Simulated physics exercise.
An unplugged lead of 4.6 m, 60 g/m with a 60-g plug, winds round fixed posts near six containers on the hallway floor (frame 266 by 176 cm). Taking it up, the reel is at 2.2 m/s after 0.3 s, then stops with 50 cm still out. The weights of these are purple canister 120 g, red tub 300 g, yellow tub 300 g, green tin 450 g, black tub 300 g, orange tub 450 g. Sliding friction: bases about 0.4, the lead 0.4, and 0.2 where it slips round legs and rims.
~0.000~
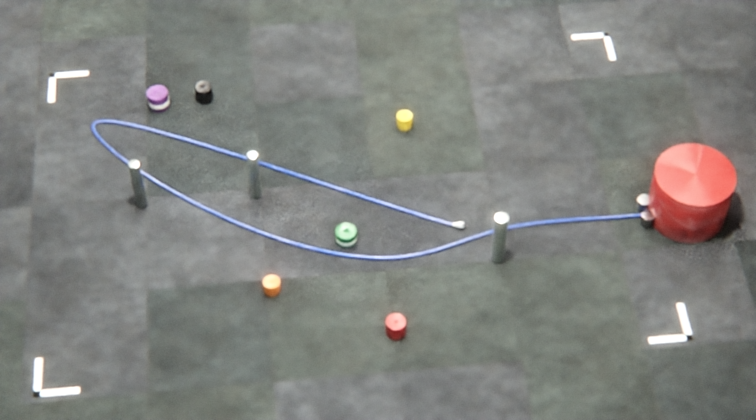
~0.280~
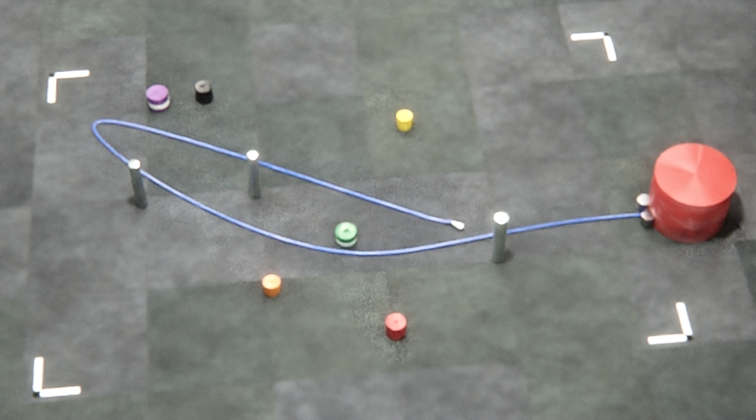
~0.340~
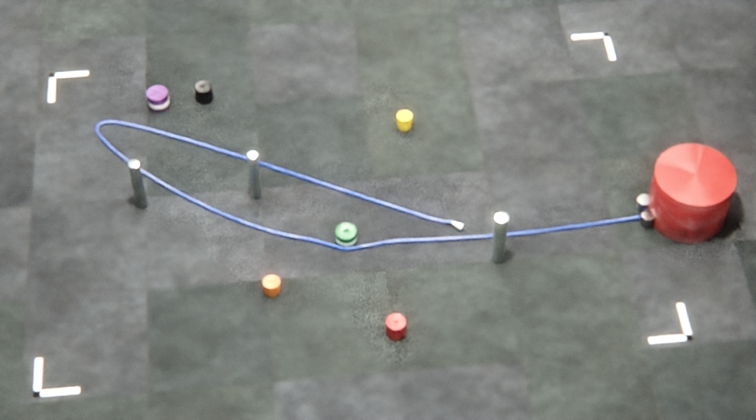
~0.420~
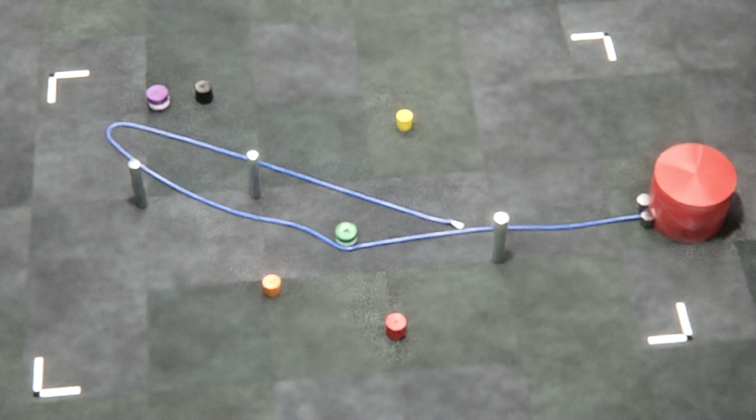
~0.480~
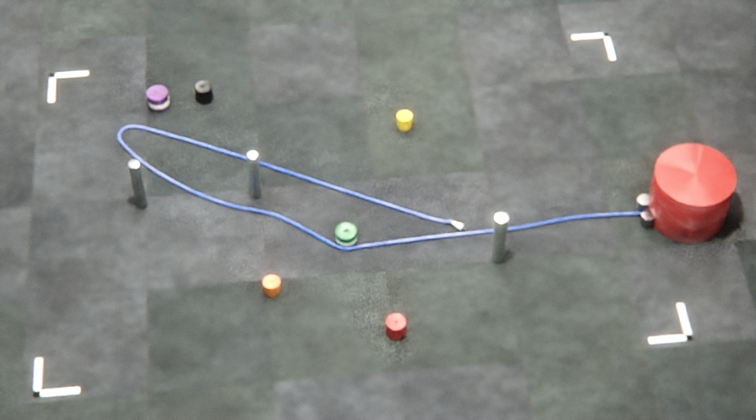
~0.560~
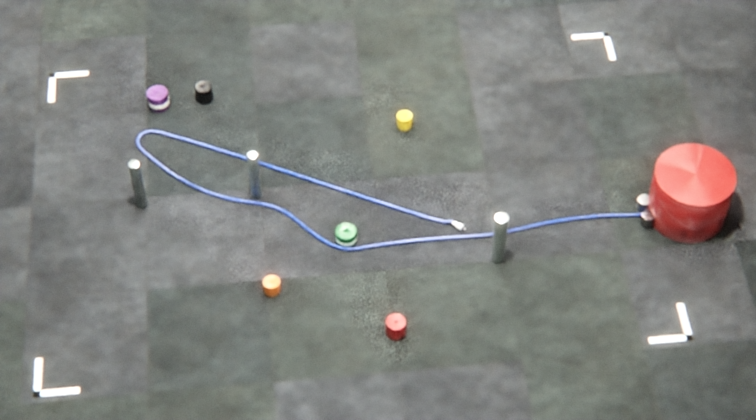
A large red reel sat at the right while the blue lead, looped around the posts, drew in gradually, bending against the green tin as its left loop slid rightward; the small tubs stayed still.
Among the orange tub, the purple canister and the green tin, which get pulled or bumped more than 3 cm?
Orange tub: Not beyond that; purple canister: Not beyond that; green tin: Beyond that.
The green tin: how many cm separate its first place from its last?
Roughly green tin 15 cm.
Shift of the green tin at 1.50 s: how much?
Green tin: 15 cm.
By 1.0 s, plug at (457, 225); nothing else has moved.
By 1.5 s, plug at (226, 160); green tin 15 cm off its start.
By 2.0 s, plug at (494, 211); green tin 17 cm off its start at (360, 201), red tub on its side, 60 cm off its start at (537, 299).
By 2.4 s, plug at (636, 247); green tin 17 cm off its start, red tub on its side, 143 cm off its start.
By 3.2 s, plug at (634, 209); green tin 17 cm off its start at (360, 201), purple canister 0 cm off its start at (157, 92), orange tub 0 cm off its start at (272, 282), red tub on its side, 156 cm off its start at (750, 242).
